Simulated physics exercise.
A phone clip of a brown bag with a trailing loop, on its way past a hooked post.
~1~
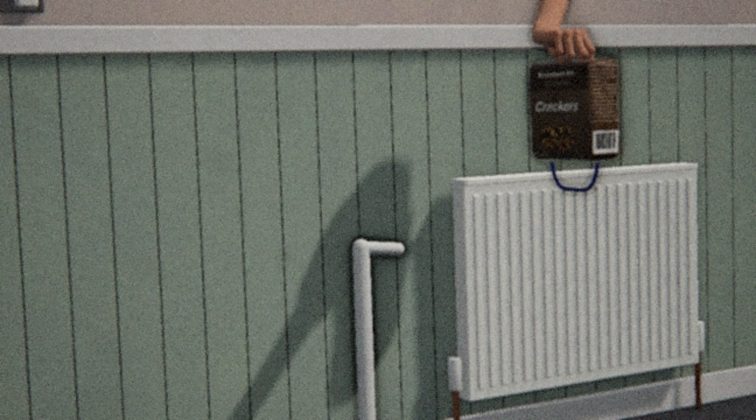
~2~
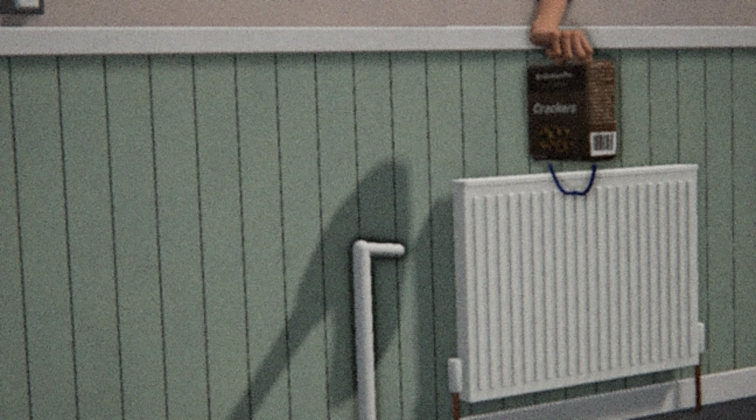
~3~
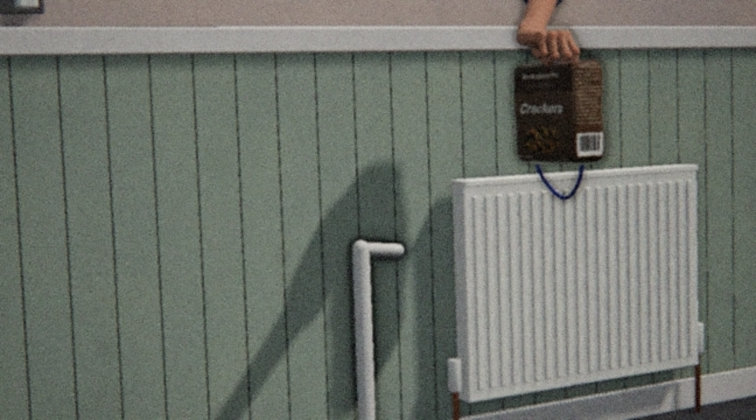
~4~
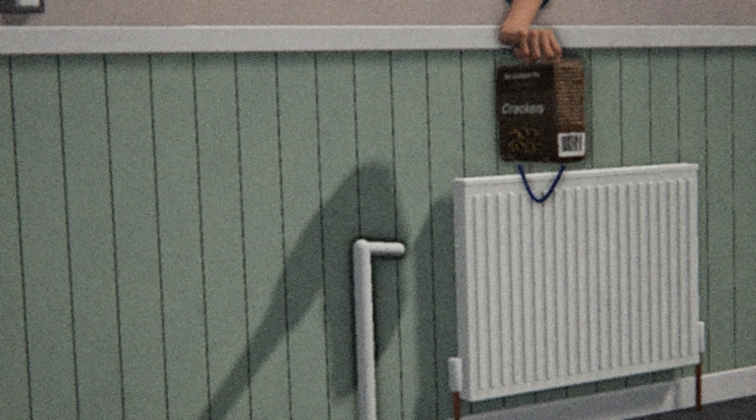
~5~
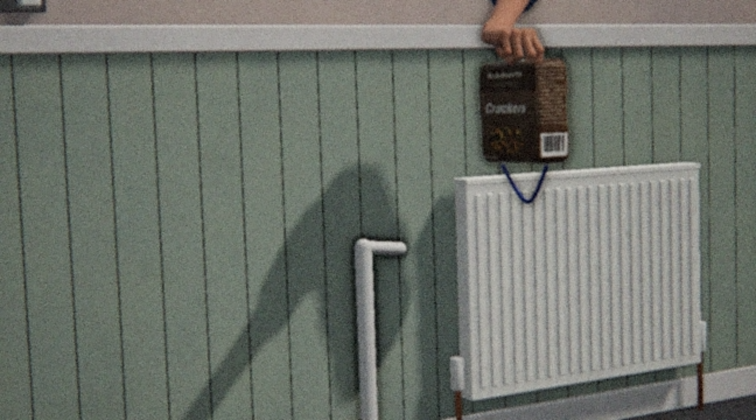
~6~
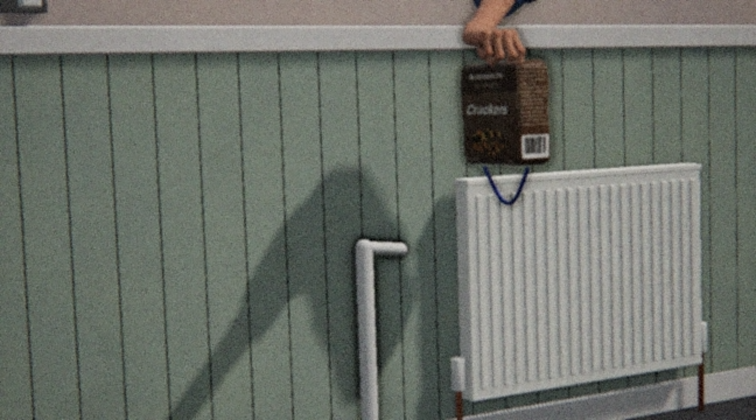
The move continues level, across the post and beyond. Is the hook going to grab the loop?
As it turns out, the brown bag comes away clean.
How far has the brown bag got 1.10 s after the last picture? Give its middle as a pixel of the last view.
By then it is at (379, 119).
Then, 1.10 s later than the last view, bag over the post near (379, 119).
Then, 2.12 s later than the last view, bag past the post near (250, 124).
Finally, bag past the post near (189, 127). The brown bag passes clear.
